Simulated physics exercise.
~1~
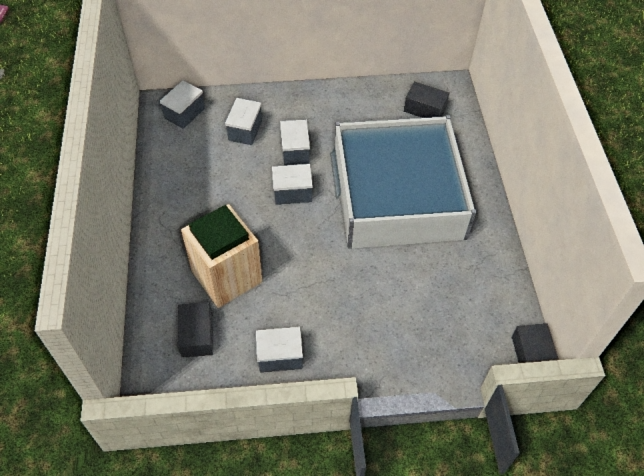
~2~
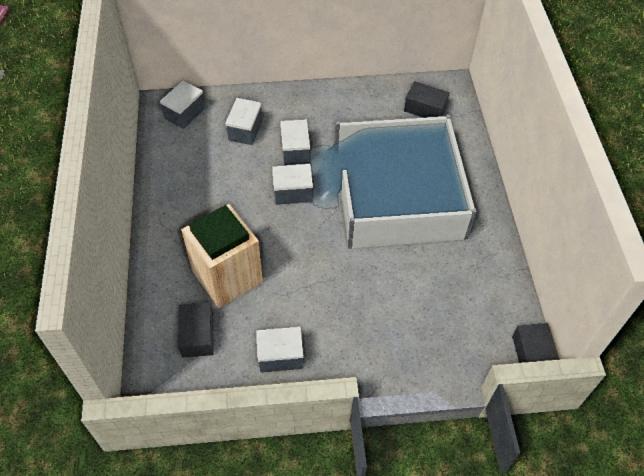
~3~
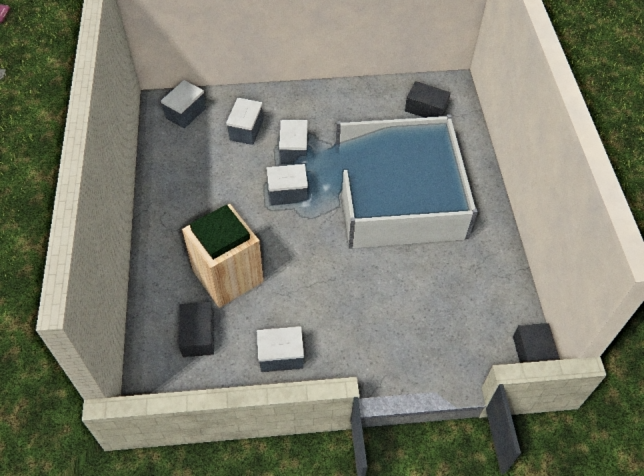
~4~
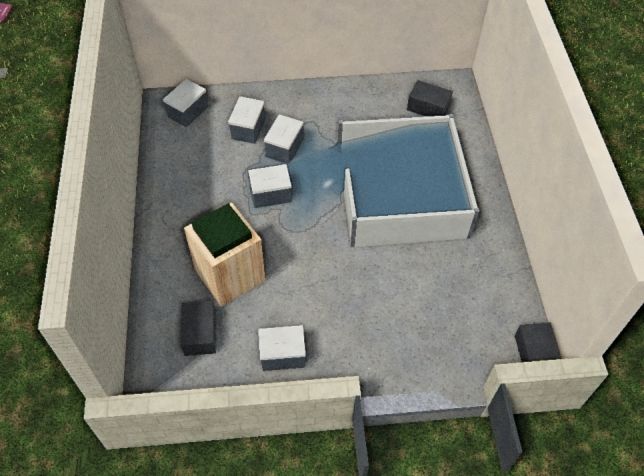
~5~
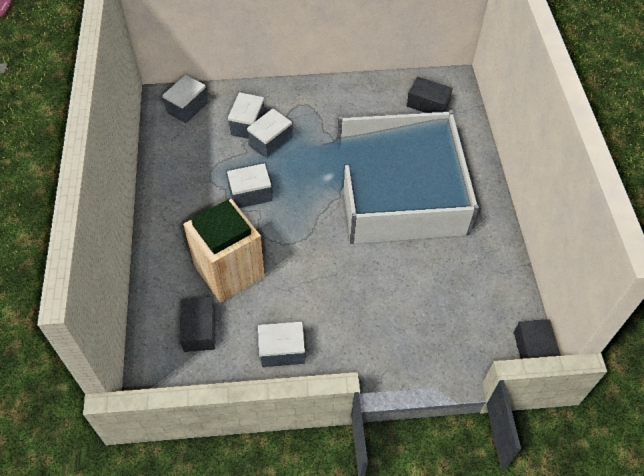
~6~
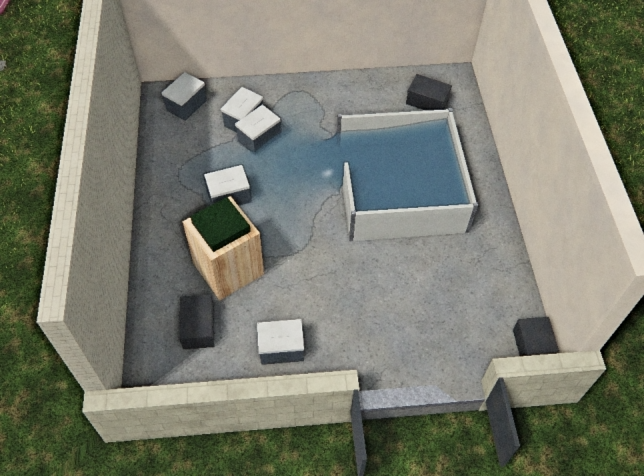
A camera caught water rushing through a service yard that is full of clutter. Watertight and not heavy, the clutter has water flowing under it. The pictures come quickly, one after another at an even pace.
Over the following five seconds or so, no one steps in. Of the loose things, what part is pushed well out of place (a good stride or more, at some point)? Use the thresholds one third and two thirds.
I'd put it between one third and two thirds.
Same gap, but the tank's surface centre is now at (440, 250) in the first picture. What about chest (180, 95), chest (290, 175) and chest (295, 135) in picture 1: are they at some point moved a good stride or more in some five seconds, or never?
The three, one by one: Past that mark, past that mark and short of that.
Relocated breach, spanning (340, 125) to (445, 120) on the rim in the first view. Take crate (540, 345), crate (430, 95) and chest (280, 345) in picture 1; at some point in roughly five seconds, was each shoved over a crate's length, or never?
First under that mark, then beyond that mark, then under that mark.
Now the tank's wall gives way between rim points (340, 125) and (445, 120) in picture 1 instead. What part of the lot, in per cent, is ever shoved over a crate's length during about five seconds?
I'd say around 40 per cent.
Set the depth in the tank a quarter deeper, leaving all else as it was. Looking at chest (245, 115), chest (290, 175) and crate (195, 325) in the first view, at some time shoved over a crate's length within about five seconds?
First one reached the mark, second one reached the mark, third one reached the mark.
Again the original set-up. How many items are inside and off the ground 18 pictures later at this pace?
It works out to 4.
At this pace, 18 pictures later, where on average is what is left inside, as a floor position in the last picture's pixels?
About (269, 219).
A moment on, 2 of 8 are well off their spots; 0 afloat.
Next, 4 of 8 are well off their spots; 4 afloat.
Later, 3 of 8 are well off their spots; 4 afloat.
In the end, 3 of 8 are well off their spots, and 4 have been at some point; 4 afloat.
